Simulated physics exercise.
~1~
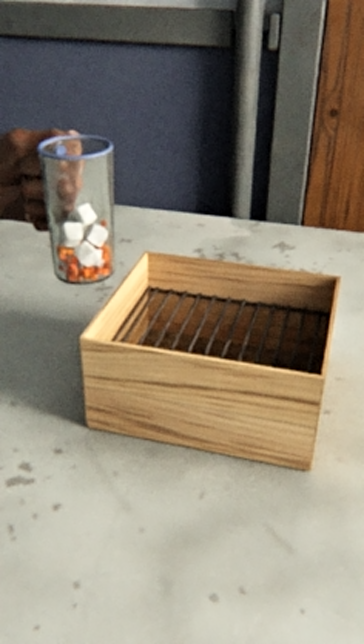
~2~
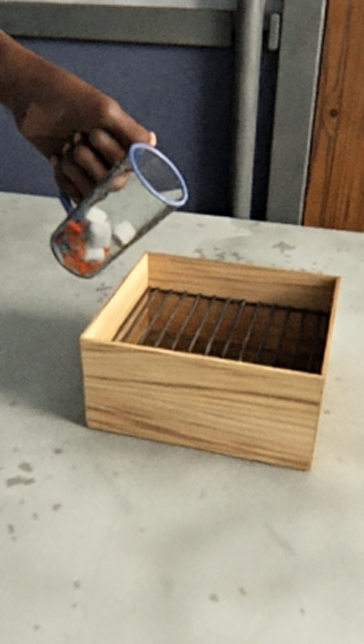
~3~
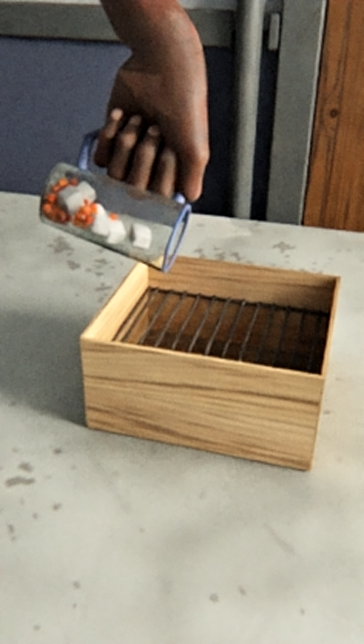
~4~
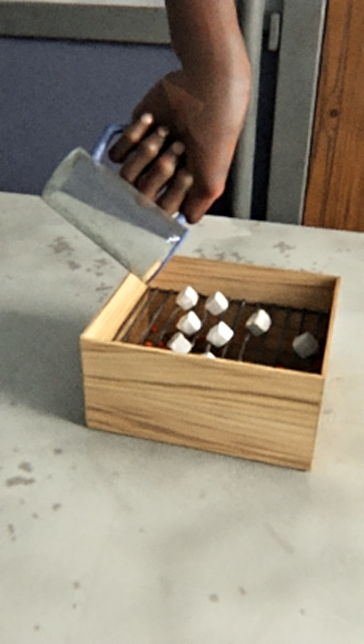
In the video, a hand lifts a clear cup of small orange pieces and white cubes, moves it right and tips it over a wooden box with a wire rack, emptying it; the white cubes rest on the wires while the orange pieces drop through.
